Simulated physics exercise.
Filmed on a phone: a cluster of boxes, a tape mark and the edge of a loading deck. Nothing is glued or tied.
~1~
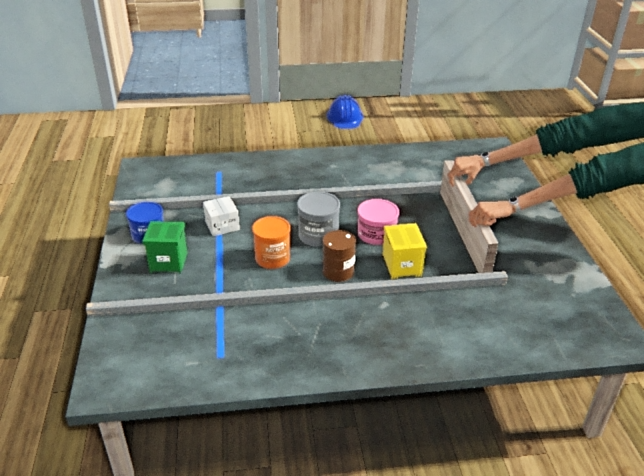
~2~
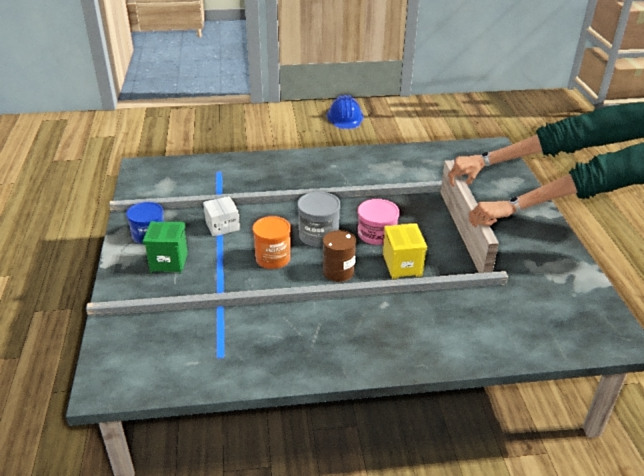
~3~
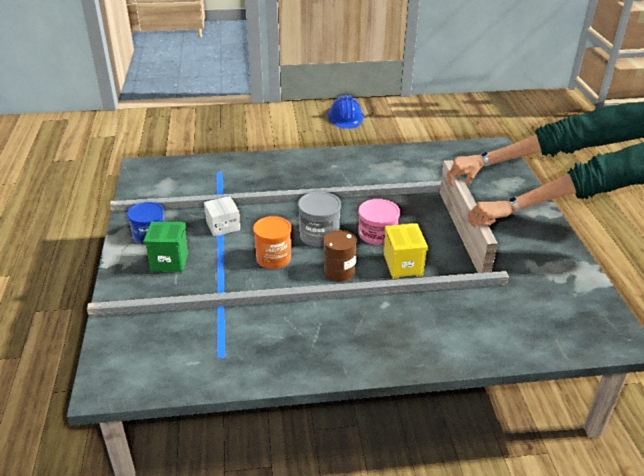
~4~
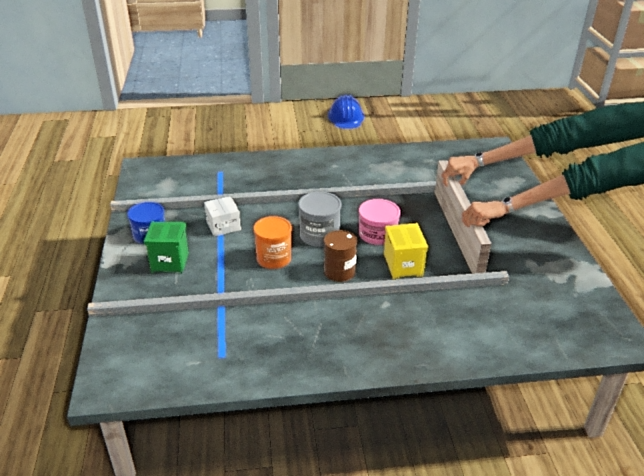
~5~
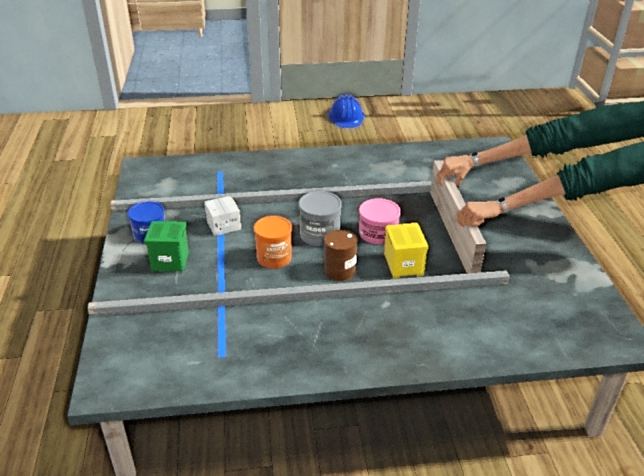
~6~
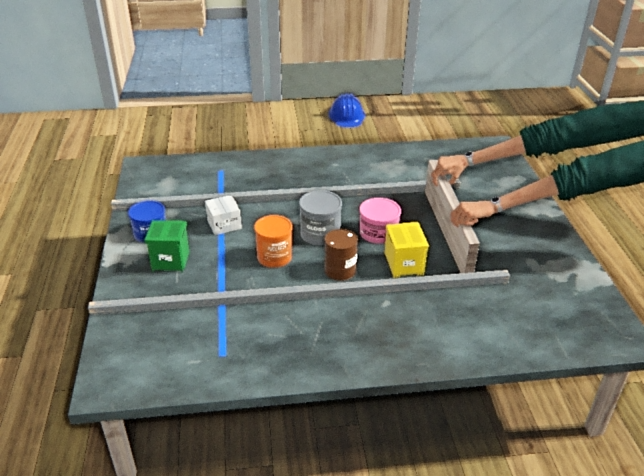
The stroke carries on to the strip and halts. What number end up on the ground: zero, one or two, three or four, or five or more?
The number that fall off is zero.
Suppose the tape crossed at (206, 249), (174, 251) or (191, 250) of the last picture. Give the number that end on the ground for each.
Down on the ground: 0, 2 and 1.
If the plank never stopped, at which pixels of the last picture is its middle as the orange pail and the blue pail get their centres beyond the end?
Its middle is around (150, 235) and around (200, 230).
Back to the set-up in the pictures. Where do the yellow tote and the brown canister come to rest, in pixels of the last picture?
First (204, 265), then (170, 270).
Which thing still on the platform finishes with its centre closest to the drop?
That is the blue pail.
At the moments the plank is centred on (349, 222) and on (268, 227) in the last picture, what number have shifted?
4 and 6.
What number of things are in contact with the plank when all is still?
In contact: 2.
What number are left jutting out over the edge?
Overhanging: 0.
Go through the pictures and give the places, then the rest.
In the first frame, blue pail (147, 223); green tote (166, 248); white parcel (221, 216); plank (466, 215); tape (219, 249).
In the second frame, green tote (167, 248); orange pail (272, 243).
In the third frame, white parcel (222, 216); plank (466, 215).
In the fourth frame, blue pail (148, 223); pink pail (379, 222).
In the fifth frame, green tote (168, 247); grey pail (320, 219).
In the sixth frame, blue pail (149, 222); green tote (168, 246); white parcel (223, 215); plank (450, 215); tape (221, 248).
Soon after, none off yet; blue pail at rest near (149, 222); green tote at rest near (168, 246); white parcel at rest near (223, 215).
After that, none off yet; blue pail at rest near (149, 222); green tote at rest near (168, 246); white parcel displaced about its own width near (207, 212).
In the end, the number that fall off is zero.
